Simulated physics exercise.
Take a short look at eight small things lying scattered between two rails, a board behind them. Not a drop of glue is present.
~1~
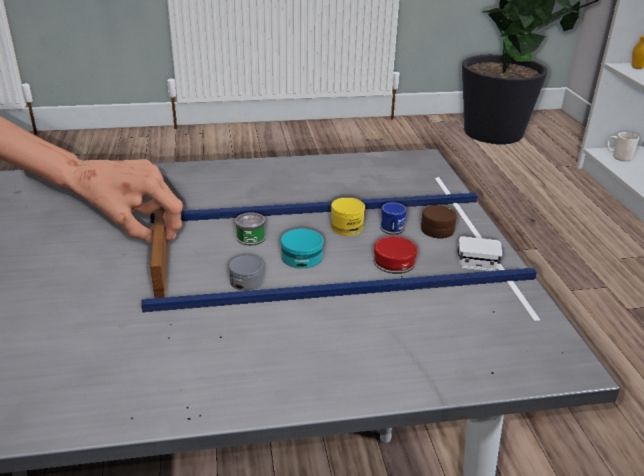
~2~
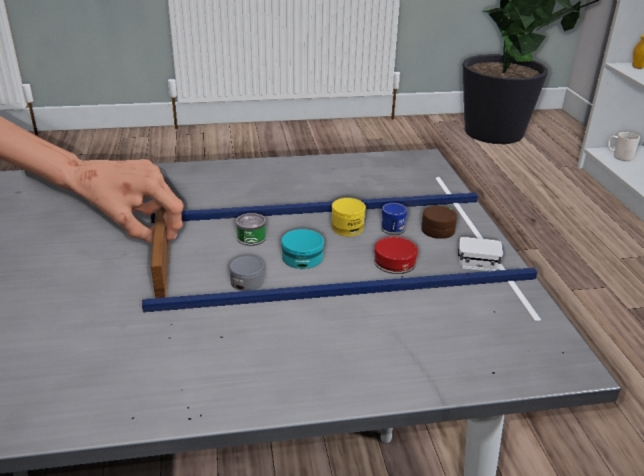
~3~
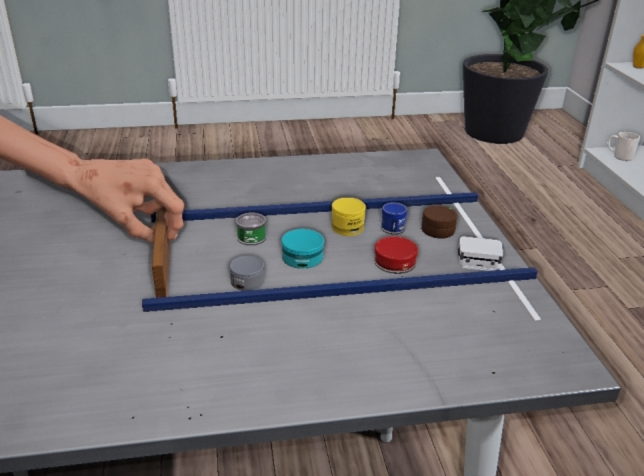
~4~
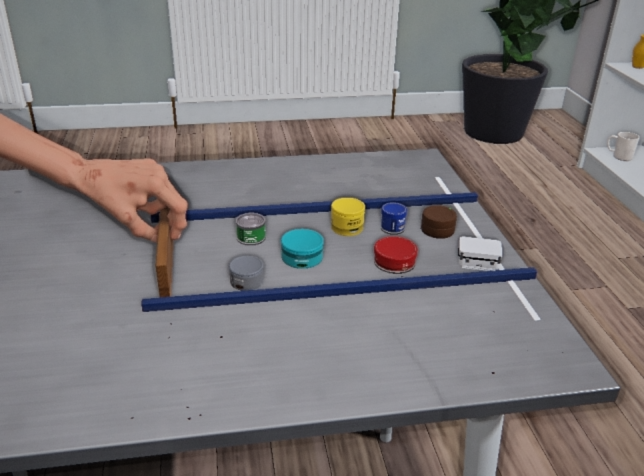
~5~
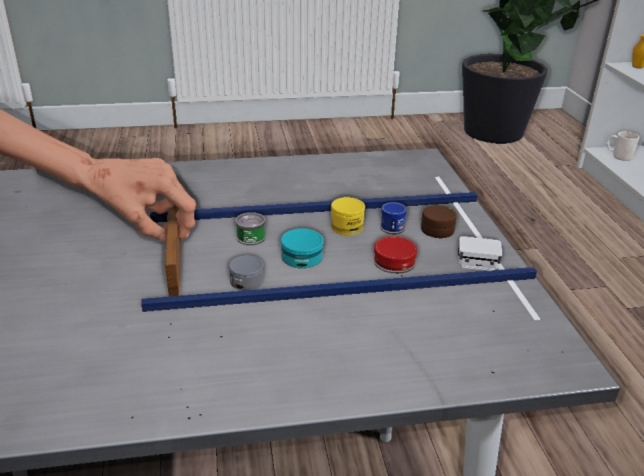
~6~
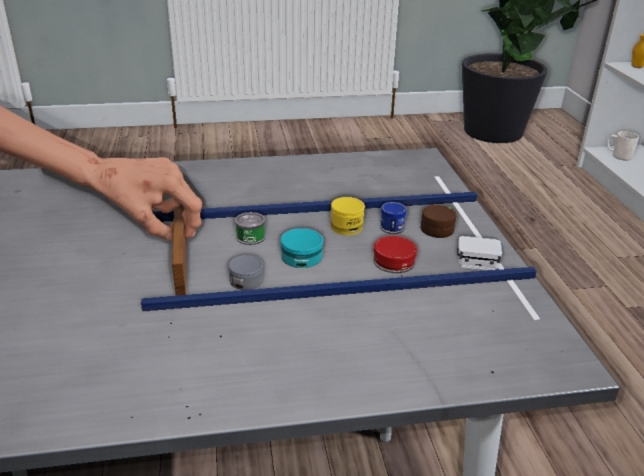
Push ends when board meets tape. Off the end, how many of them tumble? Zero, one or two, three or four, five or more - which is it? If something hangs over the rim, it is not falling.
Turns out between three and four get shoved off the end.
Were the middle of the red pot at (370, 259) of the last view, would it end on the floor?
In that spot, it plunges.
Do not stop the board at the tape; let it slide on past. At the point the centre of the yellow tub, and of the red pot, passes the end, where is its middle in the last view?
I reckon its middle sits around (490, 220) and then around (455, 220).
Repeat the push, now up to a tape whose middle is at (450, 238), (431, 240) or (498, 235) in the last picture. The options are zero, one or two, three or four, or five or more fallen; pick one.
Falls: Either one or two; one or two; five or more.
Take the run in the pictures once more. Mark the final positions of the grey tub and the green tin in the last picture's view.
In the last picture, roughly (514, 255) and (484, 216).
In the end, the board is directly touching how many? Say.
It is in contact with 4.
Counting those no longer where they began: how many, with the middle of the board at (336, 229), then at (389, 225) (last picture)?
I get 6 at the one place and 8 at the other.
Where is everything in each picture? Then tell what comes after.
White case (479, 255); brown lid (438, 222); blue pot (393, 218); board (161, 242); tape (479, 237), in the first frame.
Brown lid (439, 222); yellow tub (348, 217), in the second frame.
Blue pot (394, 219); red pot (396, 255), in the third frame.
White case (479, 255); turquoise tub (302, 249), in the fourth frame.
Brown lid (439, 221); green tin (251, 229), in the fifth frame.
White case (479, 254); brown lid (438, 221); blue pot (393, 218); board (180, 240); tape (478, 236), in the sixth frame.
A little later, none off yet; white case at rest near (479, 254); brown lid at rest near (438, 221); blue pot at rest near (393, 218).
Next, none off yet; white case at rest near (479, 254); brown lid moving near (445, 221); blue pot shifted about its own width near (415, 215).
Later still, none off yet; white case shifted about its own width near (530, 251); brown lid shifted about its own width near (472, 224); blue pot shifted well along near (454, 209).
When it is over, the number that fall off is three or four; down, red pot, blue pot, brown lid and white case.
